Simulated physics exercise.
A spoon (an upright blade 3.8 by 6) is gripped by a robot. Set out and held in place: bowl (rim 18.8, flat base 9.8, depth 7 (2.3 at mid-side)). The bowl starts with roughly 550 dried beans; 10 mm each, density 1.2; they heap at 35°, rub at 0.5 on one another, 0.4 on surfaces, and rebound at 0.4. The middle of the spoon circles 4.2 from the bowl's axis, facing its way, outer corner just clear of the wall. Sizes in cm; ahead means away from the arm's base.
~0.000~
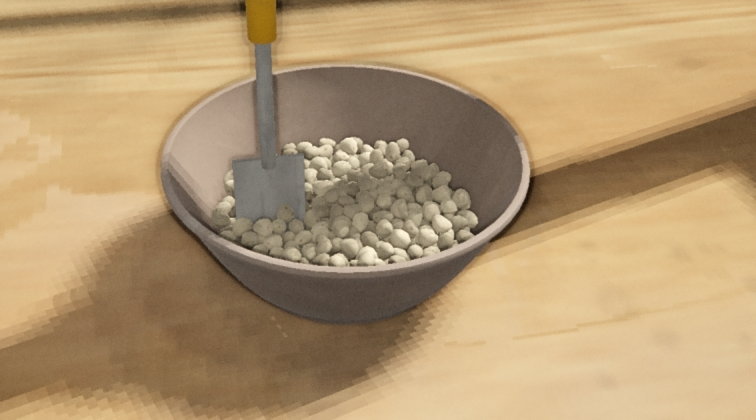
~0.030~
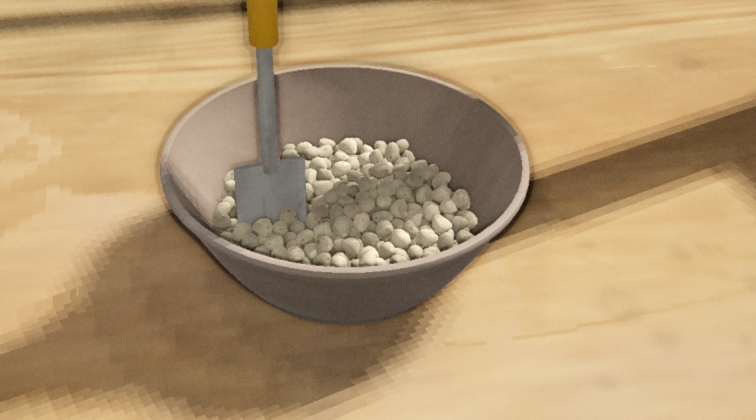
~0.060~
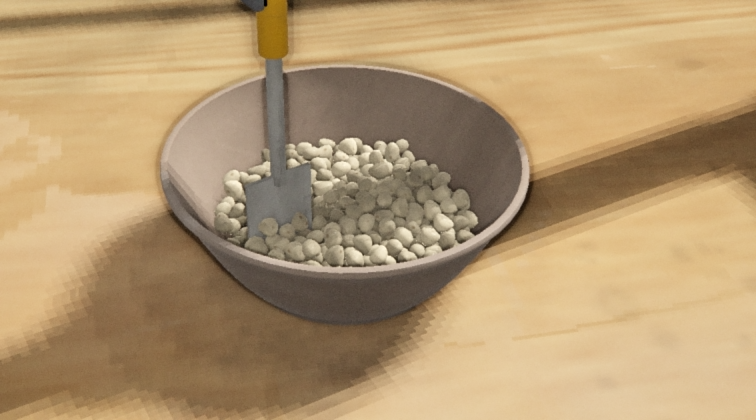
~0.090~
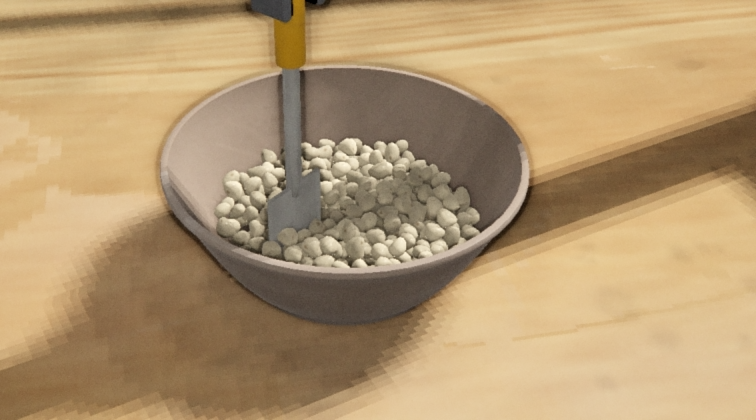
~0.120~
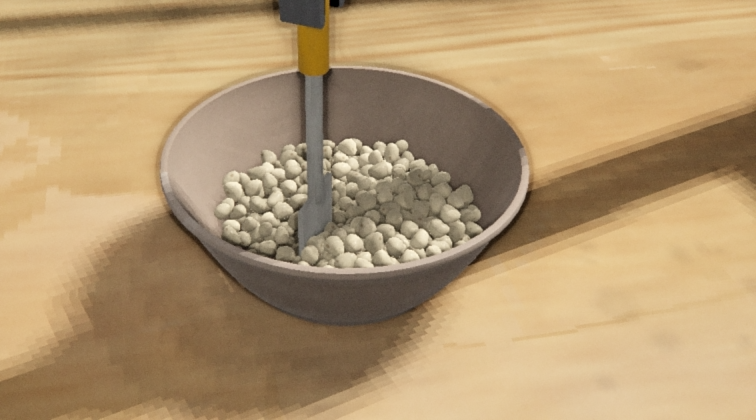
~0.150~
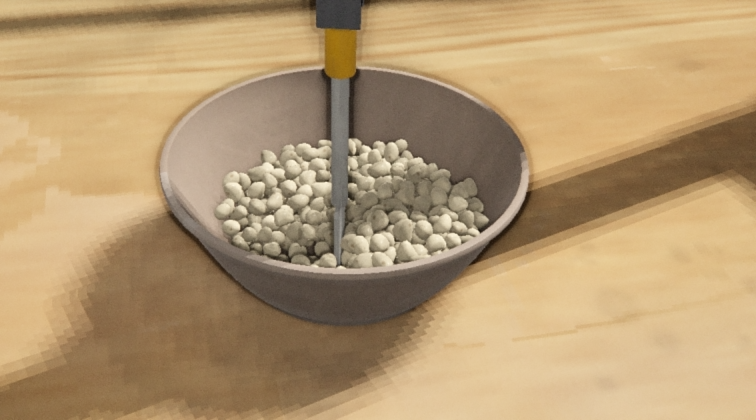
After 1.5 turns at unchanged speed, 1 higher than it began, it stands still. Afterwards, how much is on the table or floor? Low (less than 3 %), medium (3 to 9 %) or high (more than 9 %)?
On the table or floor the share is medium, 3 to 9 %.
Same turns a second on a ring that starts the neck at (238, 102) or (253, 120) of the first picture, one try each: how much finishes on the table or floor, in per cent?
About 5 and 10 per cent.
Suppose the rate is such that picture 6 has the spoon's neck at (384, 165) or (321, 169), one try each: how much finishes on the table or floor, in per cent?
About 15 and 0 per cent.
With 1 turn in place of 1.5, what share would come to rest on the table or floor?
Then about 5 per cent.
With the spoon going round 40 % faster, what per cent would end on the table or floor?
In that case some 15 per cent.
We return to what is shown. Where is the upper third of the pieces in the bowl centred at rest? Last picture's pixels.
Near (400, 172).
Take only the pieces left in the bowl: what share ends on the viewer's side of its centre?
Roughly 45 per cent.
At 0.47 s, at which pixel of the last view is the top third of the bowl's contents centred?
At about (310, 127).
After 0.47 s, 256° round, highest piece 9 above the table; 538 in the bowl, 6 on the table or floor, 2 in flight or on the tool.
After 0.78 s, 78° round, highest piece 9 above the table; 526 in the bowl, 19 on the table or floor, 1 in flight or on the tool.
After 1.14 s, 180° round, highest piece 7 above the table; 520 in the bowl, 26 on the table or floor.
After 1.84 s, 180° round, highest piece 7 above the table; 520 in the bowl, 26 on the table or floor.
In the end, 520 in the bowl, 26 on the table or floor. That is 5 % on the table or floor.
